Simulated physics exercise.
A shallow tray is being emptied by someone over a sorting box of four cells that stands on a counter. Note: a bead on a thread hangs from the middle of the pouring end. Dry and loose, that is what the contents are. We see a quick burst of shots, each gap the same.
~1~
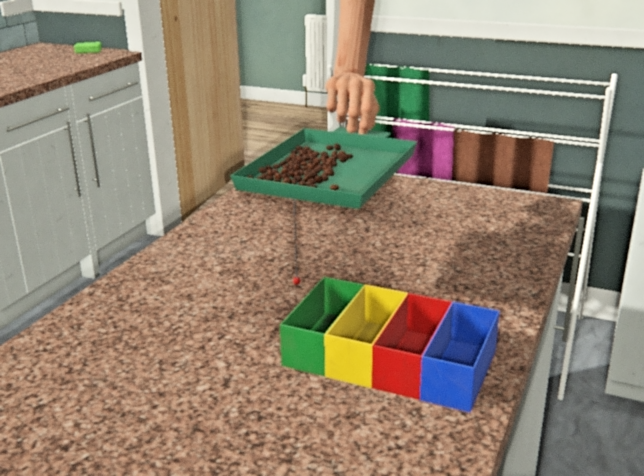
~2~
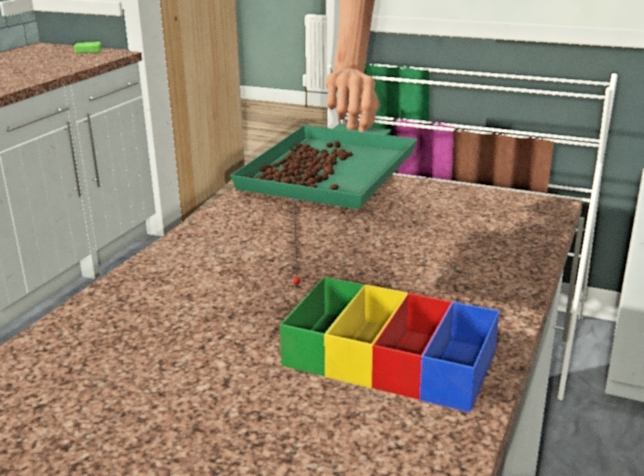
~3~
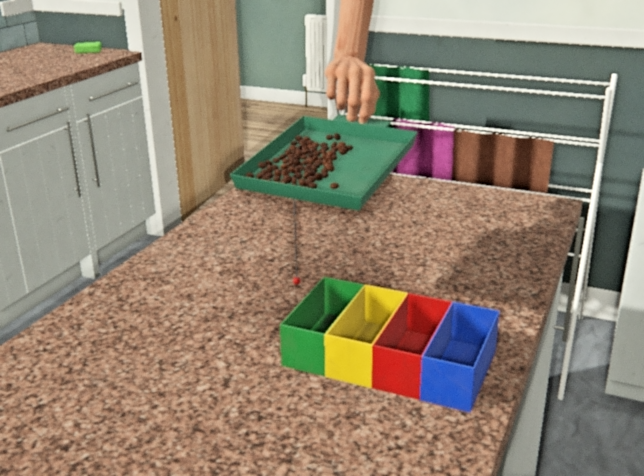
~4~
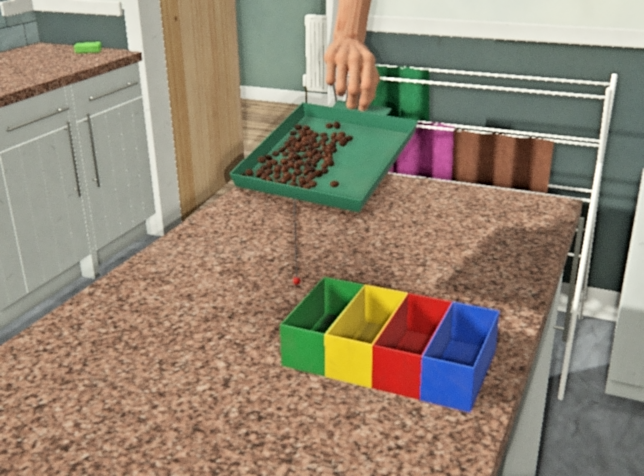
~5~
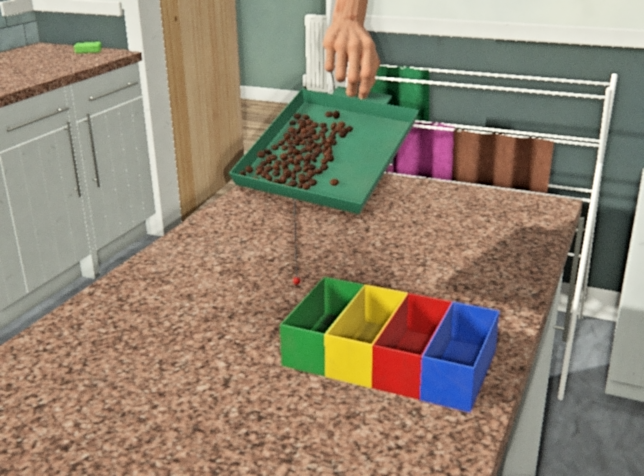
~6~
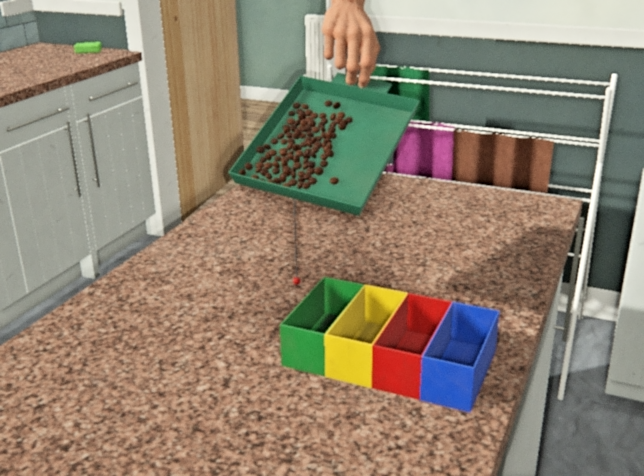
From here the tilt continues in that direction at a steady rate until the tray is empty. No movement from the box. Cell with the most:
Green.
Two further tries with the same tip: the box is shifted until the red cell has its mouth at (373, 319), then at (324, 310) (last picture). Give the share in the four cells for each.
Result: 90 % and 90 %.
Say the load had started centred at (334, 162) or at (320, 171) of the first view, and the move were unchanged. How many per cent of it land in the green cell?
Close to 40 %, followed by close to 50 %.
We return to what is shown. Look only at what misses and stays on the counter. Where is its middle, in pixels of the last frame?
Centre at rest: About (246, 365).
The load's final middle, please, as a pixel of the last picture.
(315, 349).
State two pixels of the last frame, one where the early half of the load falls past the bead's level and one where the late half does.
At about (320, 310), then at (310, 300).
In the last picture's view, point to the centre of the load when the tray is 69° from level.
Look about (308, 192) in the last picture.
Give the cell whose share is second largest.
The yellow one.
Just after the last frame, tray tipped steeply; almost all on the tray; about a tenth falling or outside the box.
A moment on, tray tipped past a quarter turn; roughly a third on the tray; roughly a quarter in the green cell; about a tenth in the yellow cell; just a few in the red cell; roughly a quarter falling or outside the box.
Further on, tray tipped past a quarter turn; roughly half in the green cell; roughly a quarter in the yellow cell; just a few in the red cell; roughly a quarter falling or outside the box.
When it is over, tray tipped past a quarter turn; roughly half in the green cell; roughly a quarter in the yellow cell; just a few in the red cell; not one in the blue cell; roughly a quarter outside the box.
